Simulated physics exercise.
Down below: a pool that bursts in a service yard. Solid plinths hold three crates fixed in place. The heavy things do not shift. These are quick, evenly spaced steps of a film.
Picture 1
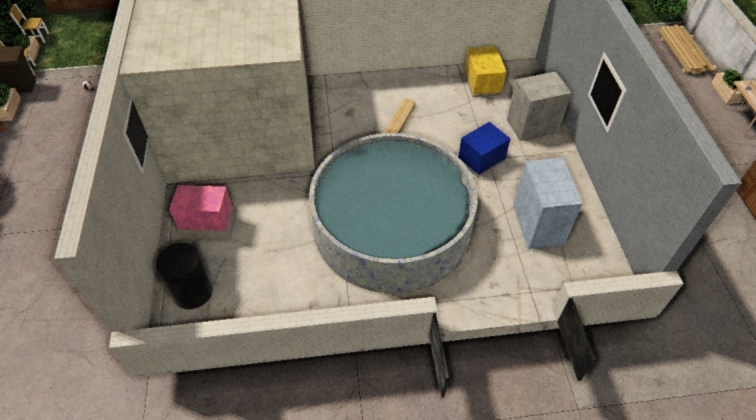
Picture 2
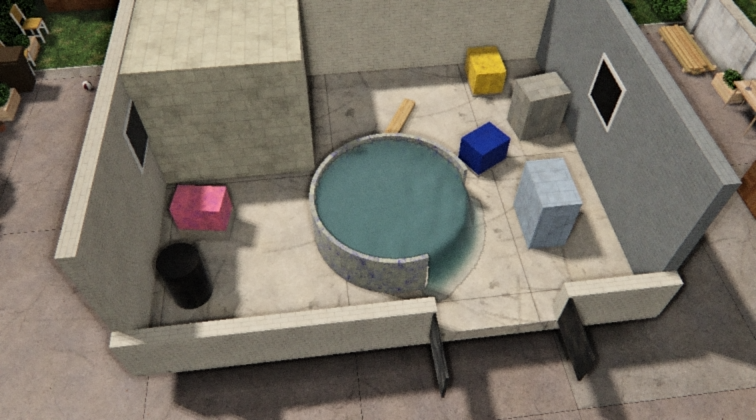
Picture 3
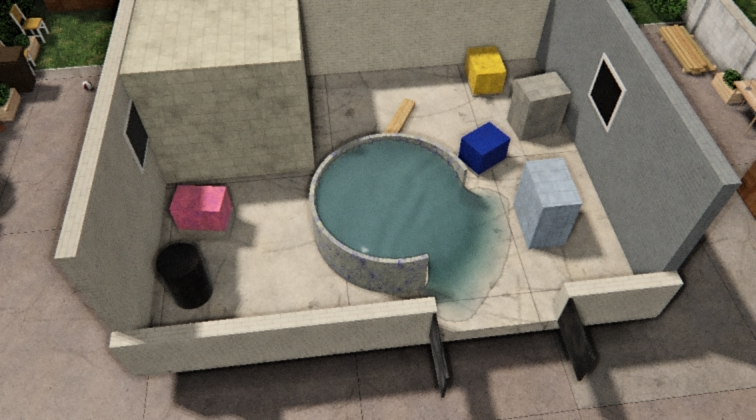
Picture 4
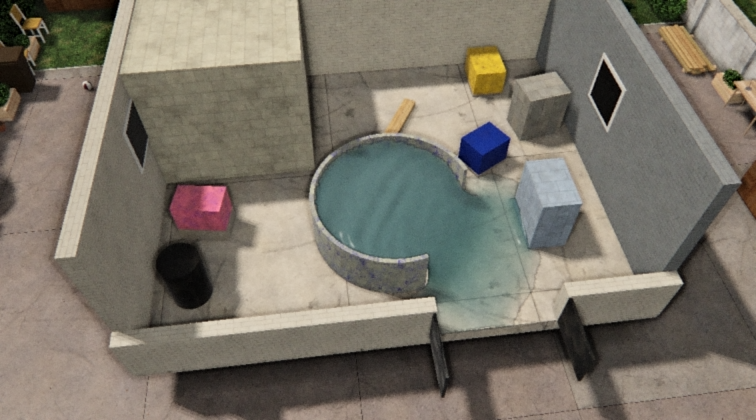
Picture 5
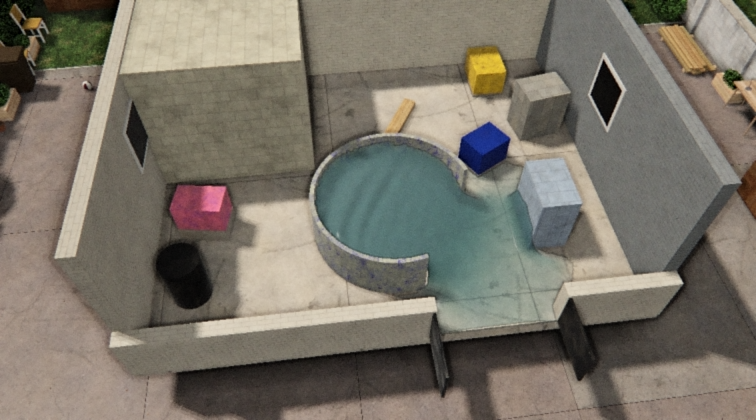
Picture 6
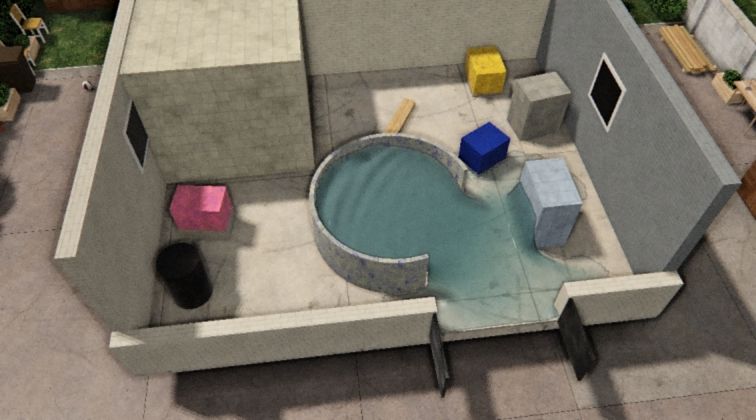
The clip shows a round pool standing full in a walled yard among colored boxes; then its lower right side opens and water pours out, spreading across the paving around the pale blue block and toward the gateway.
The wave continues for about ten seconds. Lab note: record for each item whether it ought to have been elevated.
Result - yellow crate: Wetted, should be elevated; pink crate: Dry, no change needed; blue crate: Wetted, should be elevated.
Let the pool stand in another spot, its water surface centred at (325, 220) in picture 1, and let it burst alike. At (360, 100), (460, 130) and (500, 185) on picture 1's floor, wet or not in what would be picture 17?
Taking the three spots in order: Bare, bare, swamped.
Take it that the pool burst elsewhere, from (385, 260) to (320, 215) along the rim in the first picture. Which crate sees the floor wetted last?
It's the yellow one.
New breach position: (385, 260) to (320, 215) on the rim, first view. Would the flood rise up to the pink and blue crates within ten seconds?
Note - pink goes wet, blue goes wet.
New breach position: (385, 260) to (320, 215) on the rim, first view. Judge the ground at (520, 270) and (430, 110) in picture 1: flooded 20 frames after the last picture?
Result, in order - waterlogged, parched.
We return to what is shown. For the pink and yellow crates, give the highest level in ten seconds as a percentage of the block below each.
The first comes to 20 per cent and the second to 250 per cent.
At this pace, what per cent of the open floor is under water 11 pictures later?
Estimated share: About 35 %.
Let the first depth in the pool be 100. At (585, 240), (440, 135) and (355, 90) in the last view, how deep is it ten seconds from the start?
The three come to near 10, 8 and 8 per cent respectively.
A moment on, water covers 25 % of the floor; the yellow crate not reached, the pink crate not reached, the blue crate water round its plinth.
Next, water covers 35 % of the floor; the yellow crate water round its plinth, the pink crate not reached, the blue crate water round its plinth.
Then, water covers 45 % of the floor; the yellow crate water round its plinth, the pink crate not reached, the blue crate water round its plinth.
Later, water covers 65 % of the floor; the yellow crate water round its plinth, the pink crate not reached, the blue crate water round its plinth.
In the end, water covers 75 % of the floor; the yellow crate was topped, the pink crate stayed above the water, the blue crate was topped.
